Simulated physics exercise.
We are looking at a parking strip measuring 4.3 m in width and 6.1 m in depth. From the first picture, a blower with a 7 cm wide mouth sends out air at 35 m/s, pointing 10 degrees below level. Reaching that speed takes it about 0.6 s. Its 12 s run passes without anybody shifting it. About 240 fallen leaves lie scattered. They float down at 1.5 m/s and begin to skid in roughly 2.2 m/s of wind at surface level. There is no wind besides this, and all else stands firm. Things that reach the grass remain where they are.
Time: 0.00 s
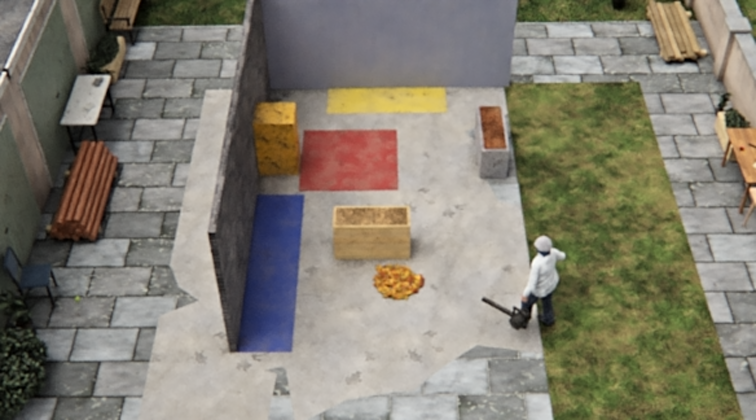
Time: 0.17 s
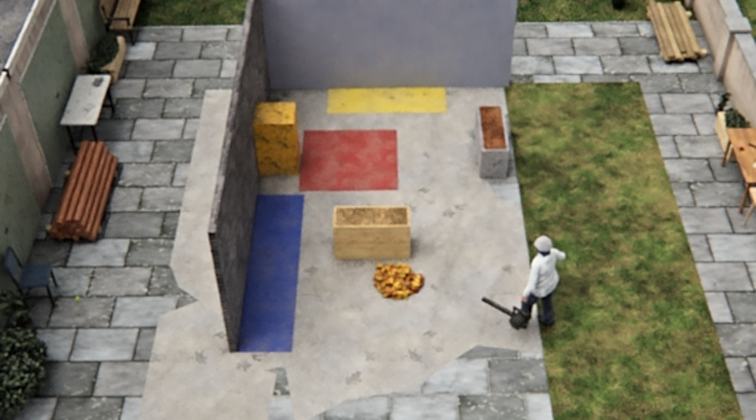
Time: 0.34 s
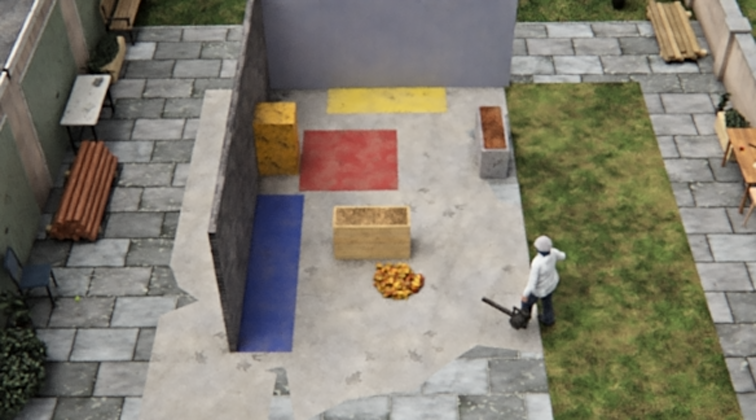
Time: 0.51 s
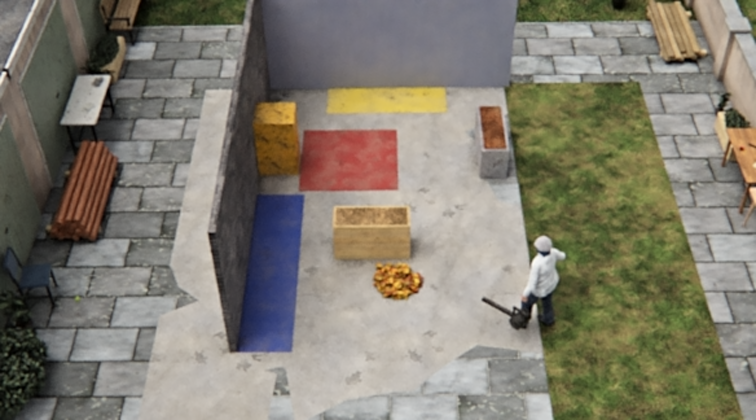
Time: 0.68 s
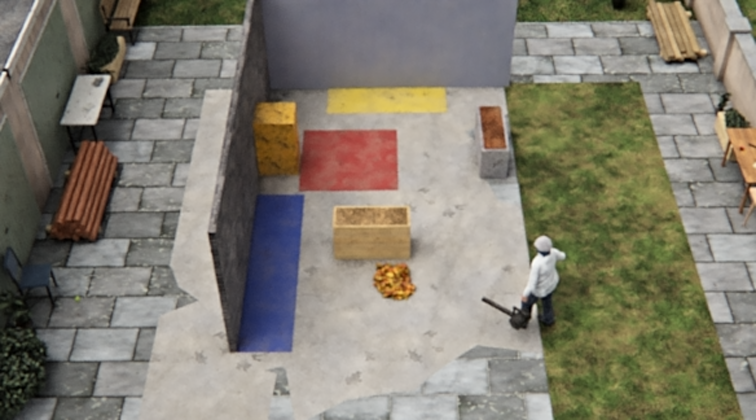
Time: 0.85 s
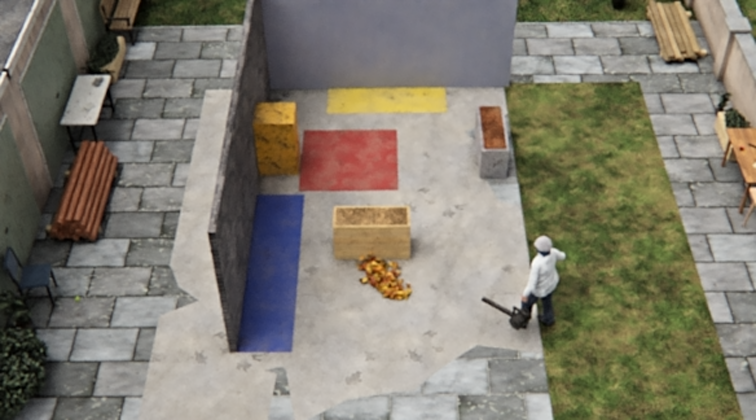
We see a person in white holding a leaf blower beside a pile of orange leaves on a paved area with red, blue and yellow painted bays; the leaves lie still, then some shift left, spreading near a wooden planter.
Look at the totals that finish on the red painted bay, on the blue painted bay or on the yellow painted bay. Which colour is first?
Top colour: Blue.
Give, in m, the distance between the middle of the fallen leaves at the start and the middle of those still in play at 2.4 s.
I'd put it at close to 1.6 m.
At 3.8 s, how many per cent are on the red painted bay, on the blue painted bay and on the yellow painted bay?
0 % red, 60 % blue, 0 % yellow.
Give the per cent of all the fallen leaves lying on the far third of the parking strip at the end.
Near 0 per cent at the end.
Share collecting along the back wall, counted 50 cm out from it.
About 0 per cent.
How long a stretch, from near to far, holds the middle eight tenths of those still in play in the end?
Spread: Approx. 2.0 m.
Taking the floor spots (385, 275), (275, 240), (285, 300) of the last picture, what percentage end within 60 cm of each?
I would say some 20 %, 20 % and 15 % respectively.
After 2.4 s the count stands so, 0 % are on the red painted bay, 53 % on the blue painted bay and 0 % on the yellow painted bay; the middle of those still in play is near (290, 270).
After 3.8 s the count stands so, 0 % are on the red painted bay, 60 % on the blue painted bay and 0 % on the yellow painted bay; the middle of those still in play is near (278, 269).
After 6.6 s the count stands so, 0 % are on the red painted bay, 62 % on the blue painted bay and 0 % on the yellow painted bay; the middle of those still in play is near (263, 273).
After 12.0 s, at the end, 0 % are on the red painted bay, 61 % on the blue painted bay and 0 % on the yellow painted bay; the middle of those still in play is near (260, 274).
